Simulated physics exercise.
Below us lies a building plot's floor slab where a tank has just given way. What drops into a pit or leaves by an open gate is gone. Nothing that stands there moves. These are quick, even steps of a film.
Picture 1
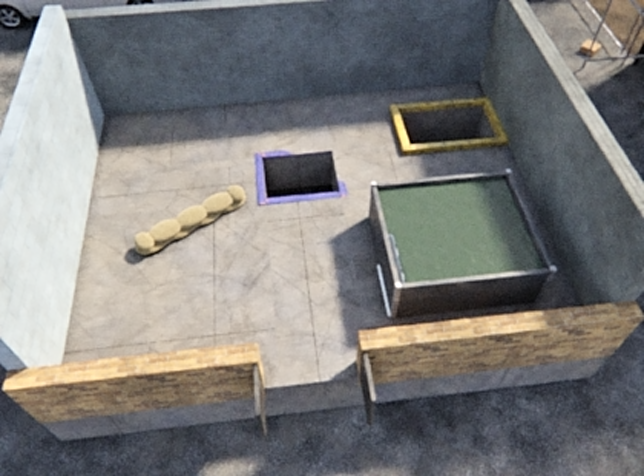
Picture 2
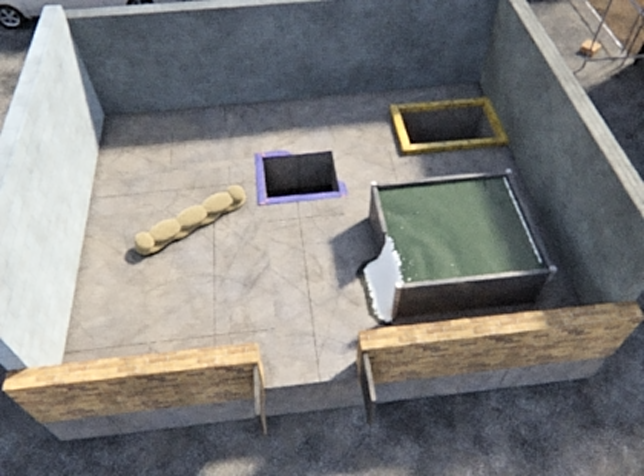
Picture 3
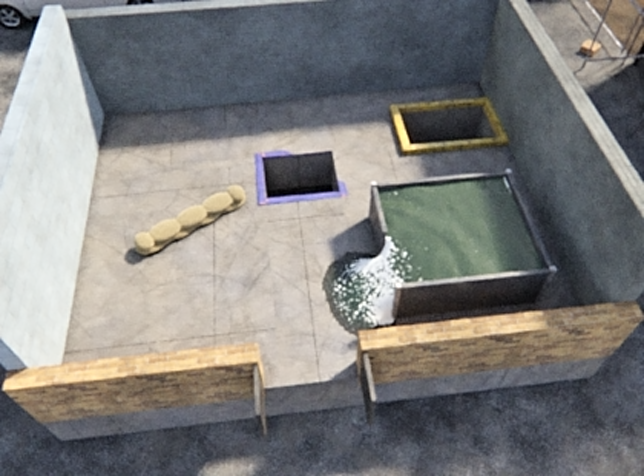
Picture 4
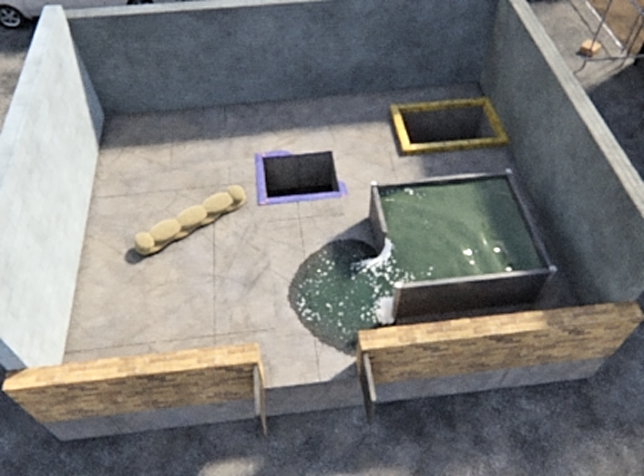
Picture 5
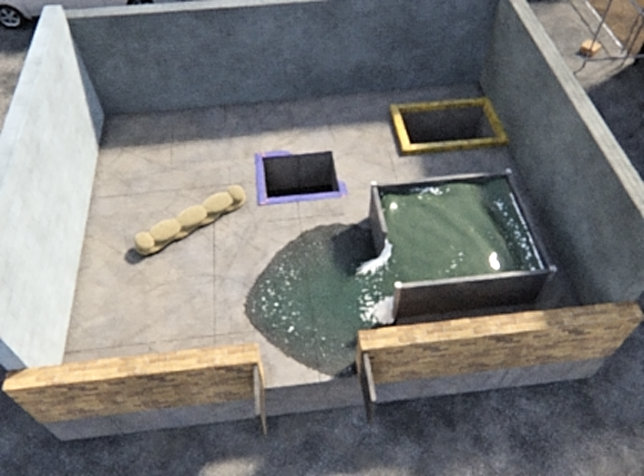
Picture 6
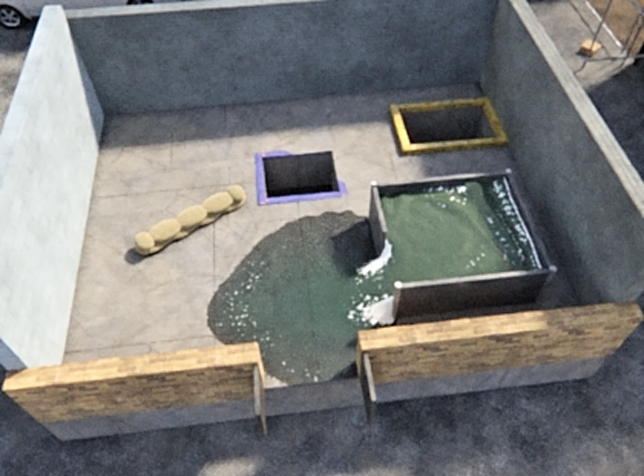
In this clip, an open tank of green water stands still on a walled concrete slab, then water bursts from its left side and spreads leftward across the floor in a widening dark pool, while the tank's surface churns.
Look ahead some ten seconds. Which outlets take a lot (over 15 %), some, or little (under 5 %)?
In the end: The gate takes above 15 %; the blue pit takes between 5 and 15 %; the yellow pit takes not even 5 %.
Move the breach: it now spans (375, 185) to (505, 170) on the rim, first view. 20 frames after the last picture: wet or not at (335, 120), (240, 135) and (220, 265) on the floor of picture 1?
One after the other: Under water, covered, no water.
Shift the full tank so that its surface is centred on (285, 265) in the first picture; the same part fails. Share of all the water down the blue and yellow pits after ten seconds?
Roughly, in per cent: Blue 14, yellow 2.
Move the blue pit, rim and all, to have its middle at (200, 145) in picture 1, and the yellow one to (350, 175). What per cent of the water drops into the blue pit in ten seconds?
Parts in a hundred: Blue 15.
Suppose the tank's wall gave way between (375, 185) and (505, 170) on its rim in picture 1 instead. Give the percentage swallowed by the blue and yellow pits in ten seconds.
Roughly, in per cent: Blue 20, yellow 30.
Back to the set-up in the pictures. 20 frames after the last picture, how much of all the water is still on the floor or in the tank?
Roughly 88 per cent.
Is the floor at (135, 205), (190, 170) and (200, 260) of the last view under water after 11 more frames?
As listed: Free of water, clear, covered.
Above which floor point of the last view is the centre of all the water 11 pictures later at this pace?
Around (347, 278).
A moment on, water covers 30 % of the floor; the gate 3 %, the blue pit 0 %, the yellow pit 0 %.
Next, water covers 35 % of the floor; the gate 7 %, the blue pit 0 %, the yellow pit 0 %.
Then, water covers 40 % of the floor; the gate 11 %, the blue pit 1 %, the yellow pit 0 %.
Later, water covers 60 % of the floor; the gate 16 %, the blue pit 2 %, the yellow pit 0 %.
In the end, water covers 80 % of the floor; the gate 21 %, the blue pit 8 %, the yellow pit 0 %.
